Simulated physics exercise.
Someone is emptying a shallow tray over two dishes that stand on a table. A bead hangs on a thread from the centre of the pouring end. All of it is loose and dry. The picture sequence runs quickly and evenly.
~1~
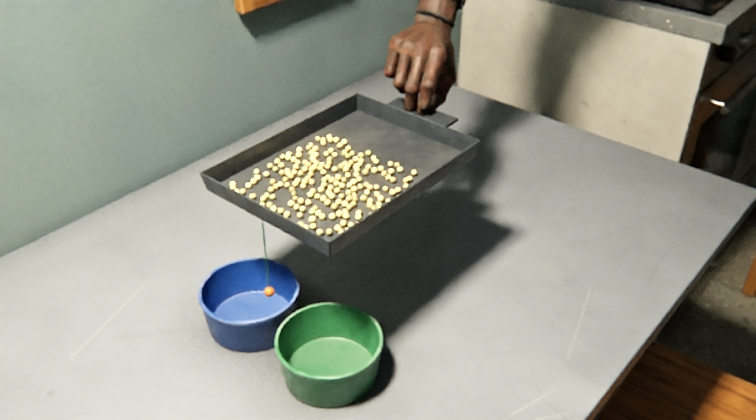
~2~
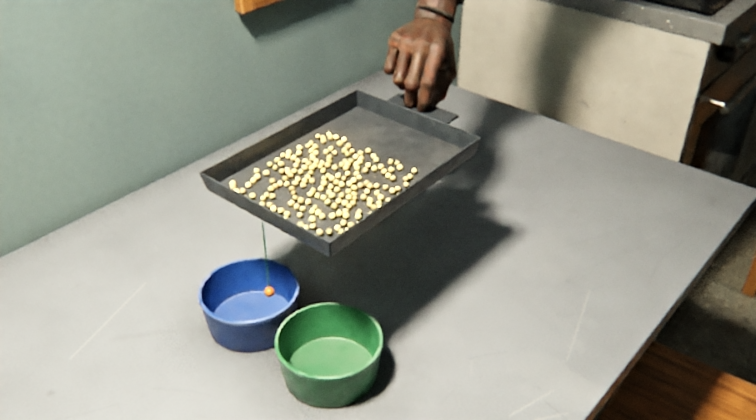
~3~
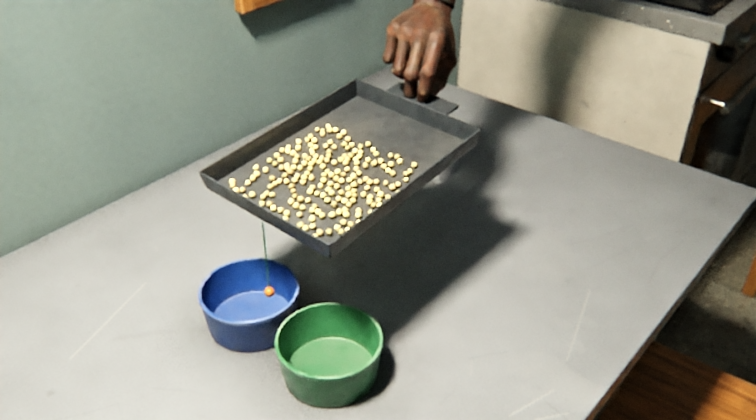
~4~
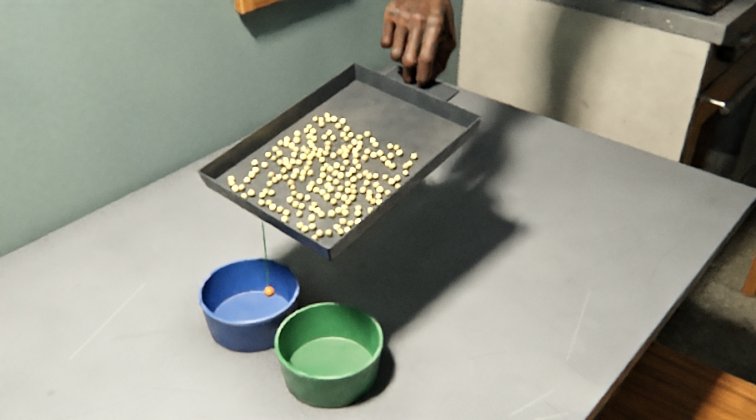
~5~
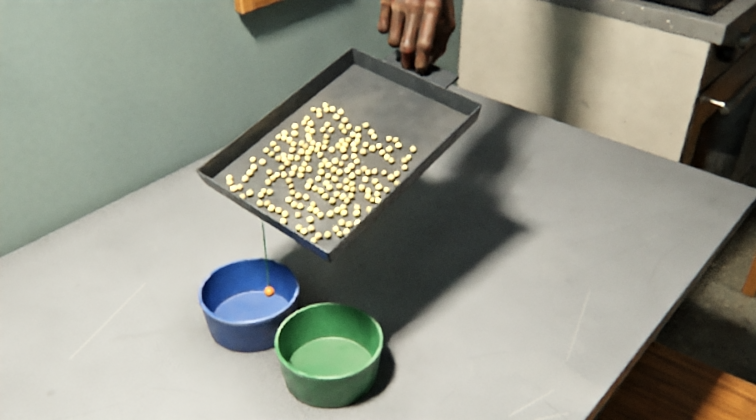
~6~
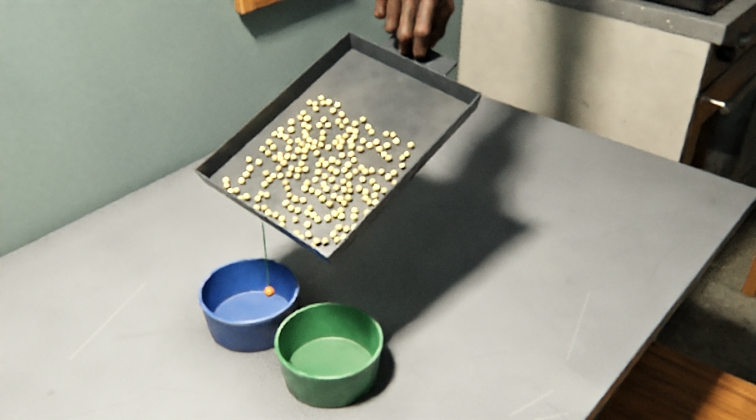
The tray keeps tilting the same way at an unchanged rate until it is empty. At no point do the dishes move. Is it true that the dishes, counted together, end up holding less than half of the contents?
No, more than half.
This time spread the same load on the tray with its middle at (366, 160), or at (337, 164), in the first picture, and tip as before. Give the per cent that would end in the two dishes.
Shares: 90 % for the first, 80 % for the second.
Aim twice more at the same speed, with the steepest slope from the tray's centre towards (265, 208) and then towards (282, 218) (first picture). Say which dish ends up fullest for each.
At the first place the dish on the left, at the second the dish on the right.
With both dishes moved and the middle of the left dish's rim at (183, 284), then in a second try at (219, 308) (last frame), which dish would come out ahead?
First try, the rightmost dish; second try, the rightmost dish.
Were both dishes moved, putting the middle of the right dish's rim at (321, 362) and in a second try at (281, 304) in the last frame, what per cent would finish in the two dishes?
It works out to 90 percent and then 10 percent.
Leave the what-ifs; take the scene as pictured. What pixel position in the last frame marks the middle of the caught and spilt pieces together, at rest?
Last view, resting centre - approx. (324, 379).
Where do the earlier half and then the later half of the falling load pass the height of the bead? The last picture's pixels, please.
Close to (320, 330), then close to (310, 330).
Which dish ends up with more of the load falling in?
It's the right of the two that is fuller.
Shortly afterwards, tray tipped steeply; all but a few on the tray; only a few in the right dish; only a few in the air.
Next, tray tipped past a quarter turn; near two thirds on the tray; a little in the right dish; only a few outside both; near a quarter in the air.
Some moments later, tray tipped past a quarter turn; the bulk in the right dish; near a quarter outside both.
In the end, tray tipped past a quarter turn; the bulk in the right dish; none at all in the left dish; near a quarter outside both.
